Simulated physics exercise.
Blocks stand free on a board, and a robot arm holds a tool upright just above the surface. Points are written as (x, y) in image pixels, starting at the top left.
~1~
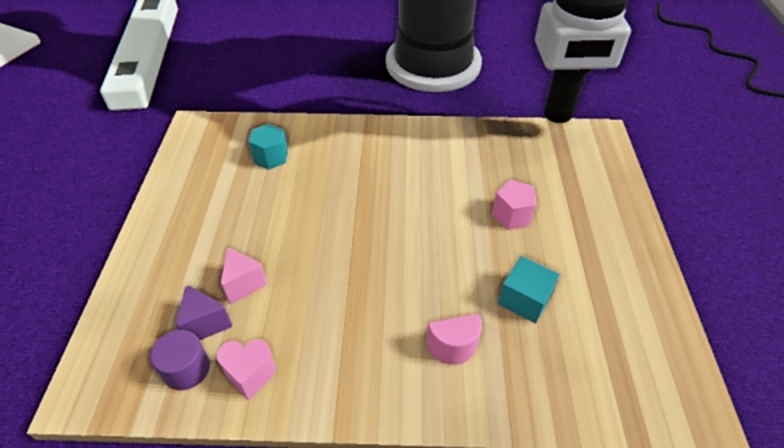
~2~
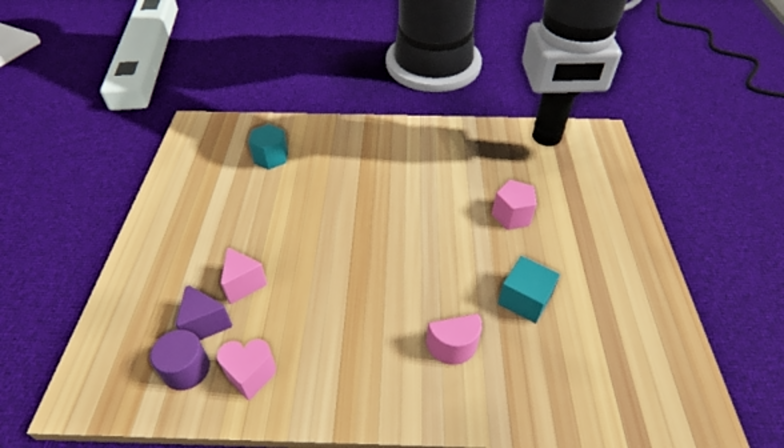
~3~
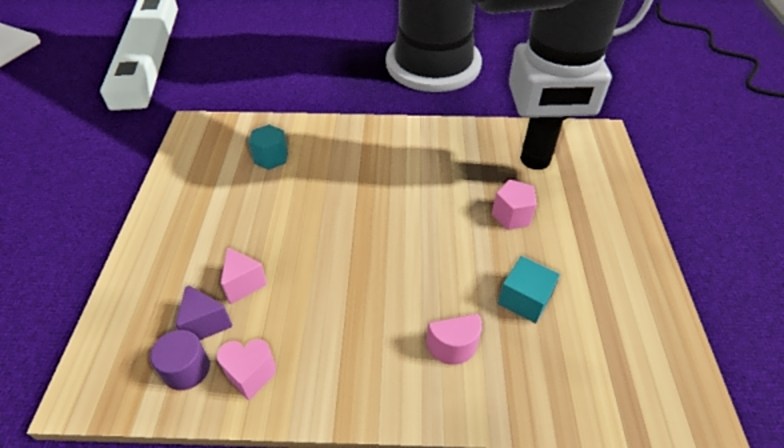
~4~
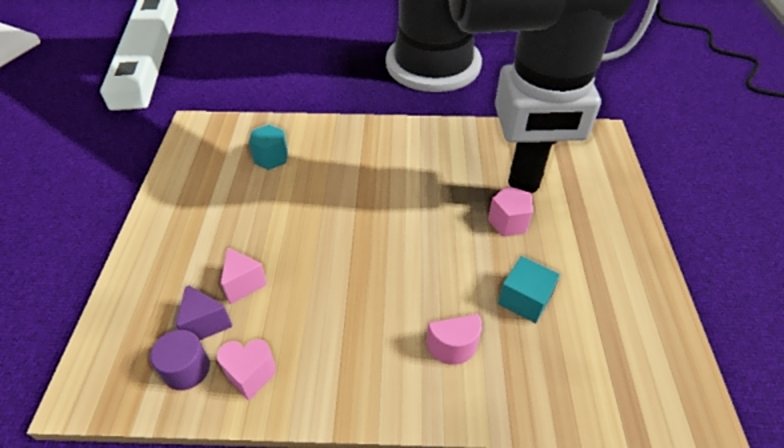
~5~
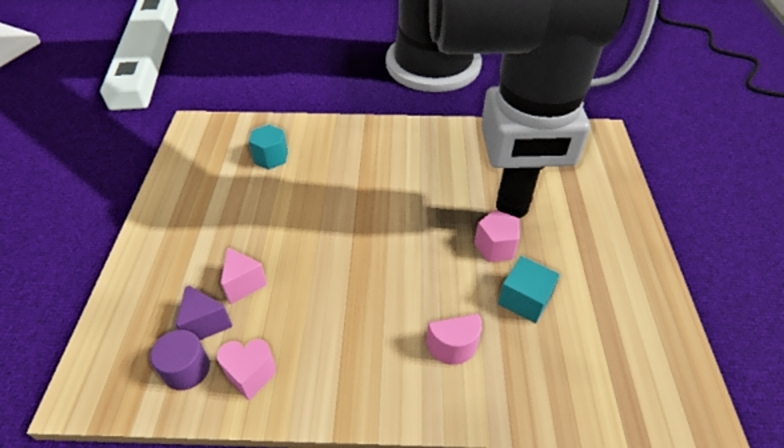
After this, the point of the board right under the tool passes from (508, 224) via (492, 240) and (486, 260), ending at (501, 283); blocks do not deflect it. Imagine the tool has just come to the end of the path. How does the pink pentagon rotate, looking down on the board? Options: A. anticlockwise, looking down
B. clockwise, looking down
B - clockwise, looking down.
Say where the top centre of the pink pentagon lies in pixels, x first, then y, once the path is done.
I'd expect the centre of its top face to be at (479, 282).
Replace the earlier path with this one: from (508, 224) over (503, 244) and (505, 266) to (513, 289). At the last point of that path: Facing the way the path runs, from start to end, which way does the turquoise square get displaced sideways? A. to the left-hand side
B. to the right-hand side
Option A.
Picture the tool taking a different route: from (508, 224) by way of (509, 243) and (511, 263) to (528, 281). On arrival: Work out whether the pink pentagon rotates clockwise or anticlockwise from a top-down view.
Clockwise from above.
On the path given first. Halfway along, tool (489, 234); pink pentagon (482, 256), turned 15° anticlockwise.
At the end, tool (505, 267); pink D-shaped block in place; pink pentagon (479, 282), turned 25° clockwise; turquoise square (540, 284).
